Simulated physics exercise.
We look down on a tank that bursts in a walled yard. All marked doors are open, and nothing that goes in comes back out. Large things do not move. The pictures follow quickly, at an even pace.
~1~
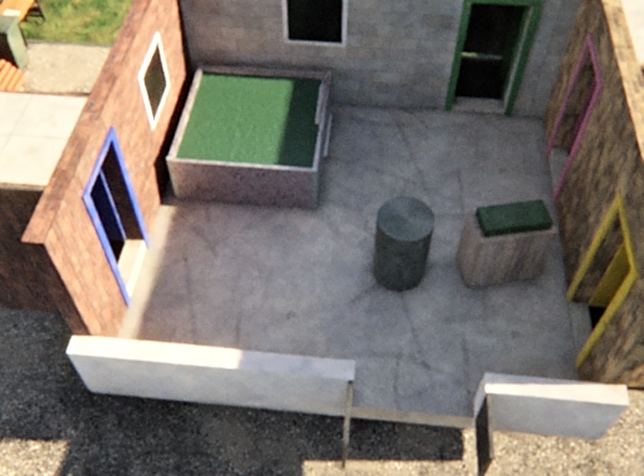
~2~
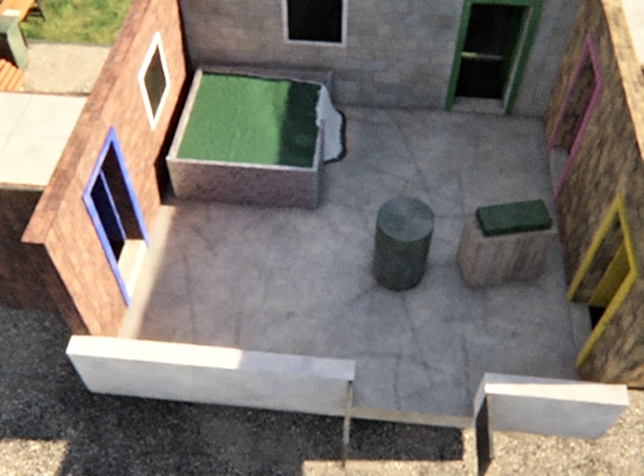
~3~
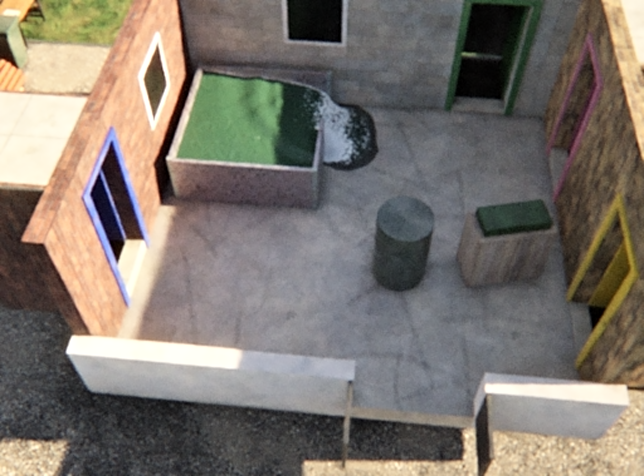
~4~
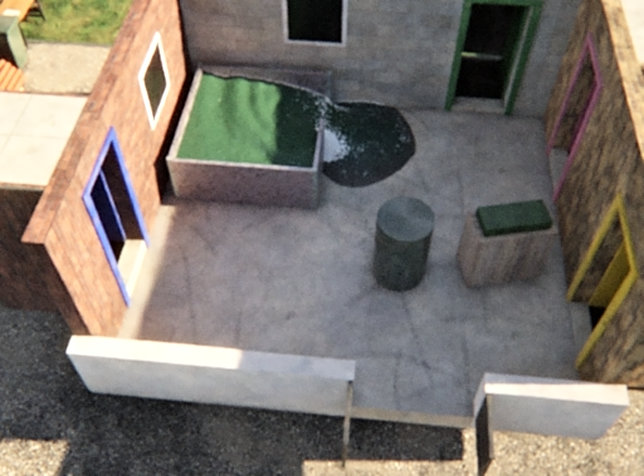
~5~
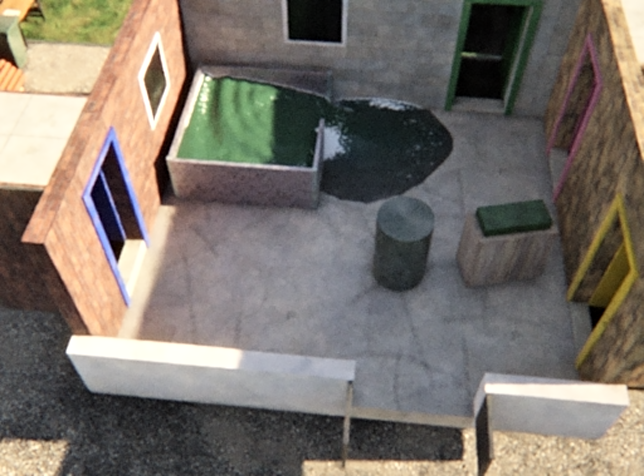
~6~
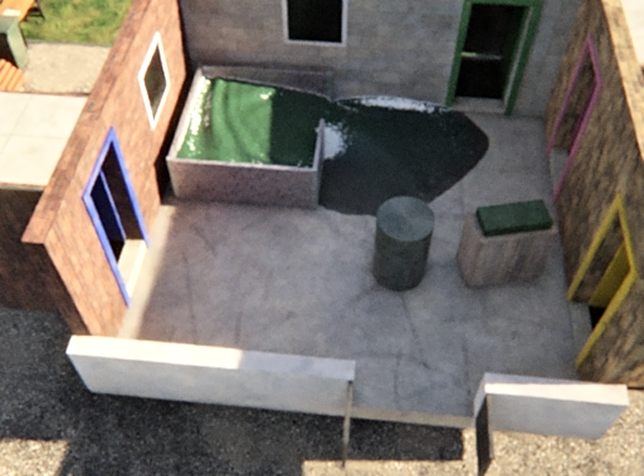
A walled yard with a grey floor is seen from high above. A tank of green water stands at back left, a dark green cylinder and a green-topped block stand right of centre, and blue, green, pink and yellow trim edges the doorways. Water bursts from the tank's right side, foaming white, and spreads rightward in a widening dark green pool as the tank's level sinks, the camera still.
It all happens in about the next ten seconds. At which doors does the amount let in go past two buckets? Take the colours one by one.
At the end, green door: Too much gets in there, pink door: Too much gets in there, yellow door: Too much gets in there, blue door: Not too much gets in there.
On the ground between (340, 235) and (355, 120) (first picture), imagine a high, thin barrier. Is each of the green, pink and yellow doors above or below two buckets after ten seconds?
Briefly, green remains below; pink remains below; yellow remains below.
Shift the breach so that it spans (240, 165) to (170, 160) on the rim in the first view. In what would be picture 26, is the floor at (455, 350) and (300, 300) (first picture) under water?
In that order: Wet, under water.
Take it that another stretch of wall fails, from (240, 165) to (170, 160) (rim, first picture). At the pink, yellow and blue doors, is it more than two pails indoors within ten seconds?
As I see it, the pink door stays within bounds, the yellow door breaks the limit and the blue door breaks the limit.
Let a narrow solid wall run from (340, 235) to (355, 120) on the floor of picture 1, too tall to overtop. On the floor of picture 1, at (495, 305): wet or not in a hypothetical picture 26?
Looks like that place is unwetted.
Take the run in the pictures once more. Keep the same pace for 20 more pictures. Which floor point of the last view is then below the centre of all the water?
Somewhere near (383, 176).
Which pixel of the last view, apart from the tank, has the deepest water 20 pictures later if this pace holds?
Check close to (559, 247).
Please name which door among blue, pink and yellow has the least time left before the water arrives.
I'd say it's the one in pink.
A moment on, water covers 35 % of the floor; the green door wet at the sill, nothing in, the pink door wet at the sill, nothing in, the yellow door not reached, the blue door not reached.
Next, water covers 40 % of the floor; the green door under two buckets in, the pink door over two buckets in, the yellow door not reached, the blue door not reached.
Then, water covers 50 % of the floor; the green door over two buckets in, the pink door far over two buckets in, the yellow door under two buckets in, the blue door not reached.
Later, water covers 95 % of the floor; the green door far over two buckets in, the pink door far over two buckets in, the yellow door over two buckets in, the blue door wet at the sill, nothing in.
In the end, water covers 100 % of the floor; the green door far over two buckets in, the pink door far over two buckets in, the yellow door over two buckets in, the blue door wet at the sill, nothing in.
